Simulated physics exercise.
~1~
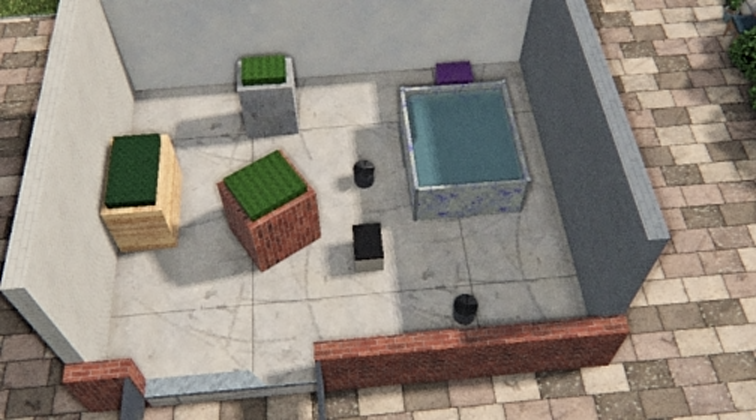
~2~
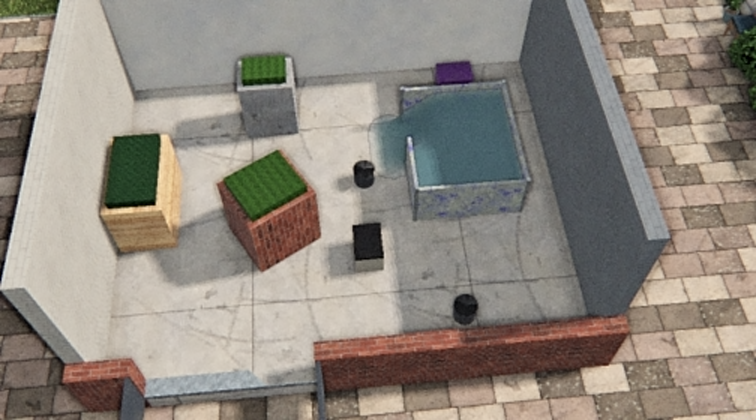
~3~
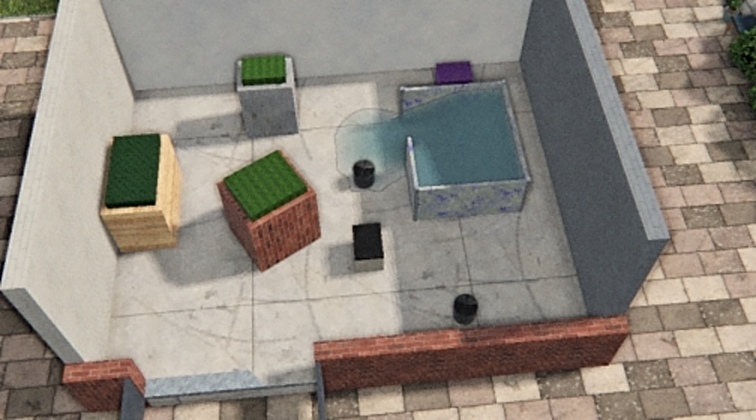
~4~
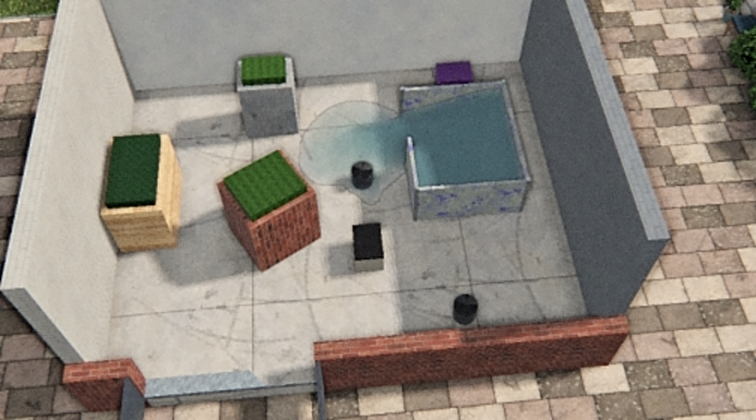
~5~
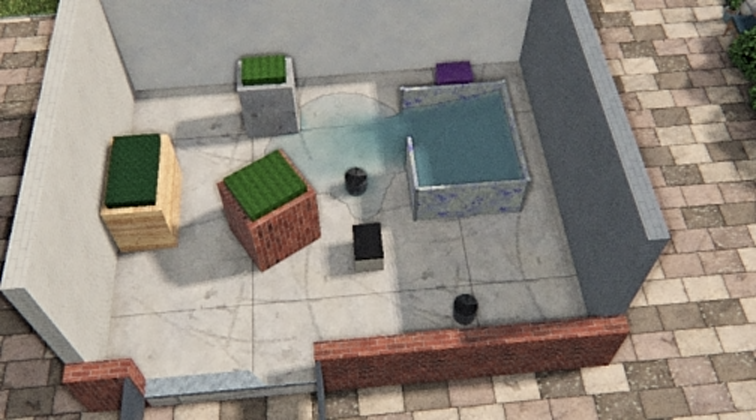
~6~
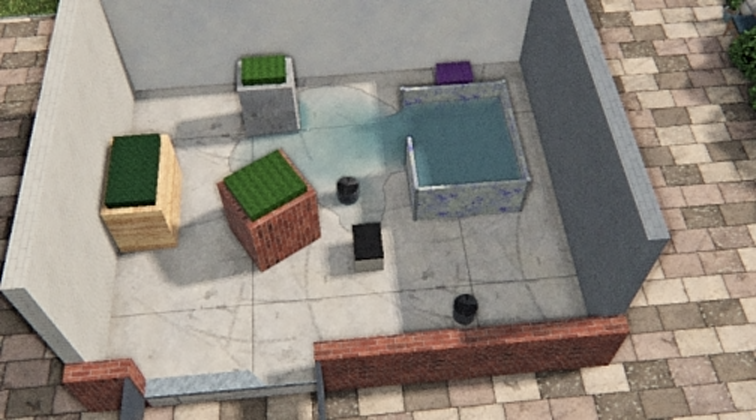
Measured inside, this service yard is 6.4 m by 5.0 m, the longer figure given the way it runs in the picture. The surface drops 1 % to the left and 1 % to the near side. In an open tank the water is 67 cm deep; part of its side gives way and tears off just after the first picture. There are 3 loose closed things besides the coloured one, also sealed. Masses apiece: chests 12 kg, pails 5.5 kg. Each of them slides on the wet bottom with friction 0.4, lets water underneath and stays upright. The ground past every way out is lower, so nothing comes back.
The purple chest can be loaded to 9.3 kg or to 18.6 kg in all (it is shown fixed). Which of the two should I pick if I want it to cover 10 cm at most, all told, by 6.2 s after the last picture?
You need the heavy one.
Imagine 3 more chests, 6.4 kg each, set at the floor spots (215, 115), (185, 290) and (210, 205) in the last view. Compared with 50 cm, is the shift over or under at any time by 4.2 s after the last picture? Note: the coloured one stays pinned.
In order: Farther, then farther, then farther.
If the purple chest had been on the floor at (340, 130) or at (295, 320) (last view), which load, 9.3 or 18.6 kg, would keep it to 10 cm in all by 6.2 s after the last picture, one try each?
At the first place nothing works, and at the second you need the bigger mass.
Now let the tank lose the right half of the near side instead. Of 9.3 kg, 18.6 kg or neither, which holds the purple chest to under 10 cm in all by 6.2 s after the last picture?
Result: Lighter option succeeds.
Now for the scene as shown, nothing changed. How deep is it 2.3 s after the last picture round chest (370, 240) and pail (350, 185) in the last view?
Roughly 3 and 3 cm.
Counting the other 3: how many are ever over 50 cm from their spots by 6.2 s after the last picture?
I count 1 of them.
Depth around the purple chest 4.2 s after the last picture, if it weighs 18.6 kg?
Depth: Approx. 4 cm.
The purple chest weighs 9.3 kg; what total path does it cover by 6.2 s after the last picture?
It covers about 50 cm altogether.
Then, 0.6 s after the last picture the purple chest would be 0 cm from its start with 9.3 kg and 0 cm from its start with 18.6 kg; 0 cm of water round it then.
Then, 2.3 s after the last picture the purple chest would be 0 cm from its start with 9.3 kg and 0 cm from its start with 18.6 kg; 3 cm of water round it then.
Then, 4.2 s after the last picture the purple chest would be 22 cm from its start with 9.3 kg and 0 cm from its start with 18.6 kg; 4 cm of water round it then.
Then, 6.2 s after the last picture the purple chest would be 41 cm from its start with 9.3 kg and 0 cm from its start with 18.6 kg; 4 cm of water round it then.
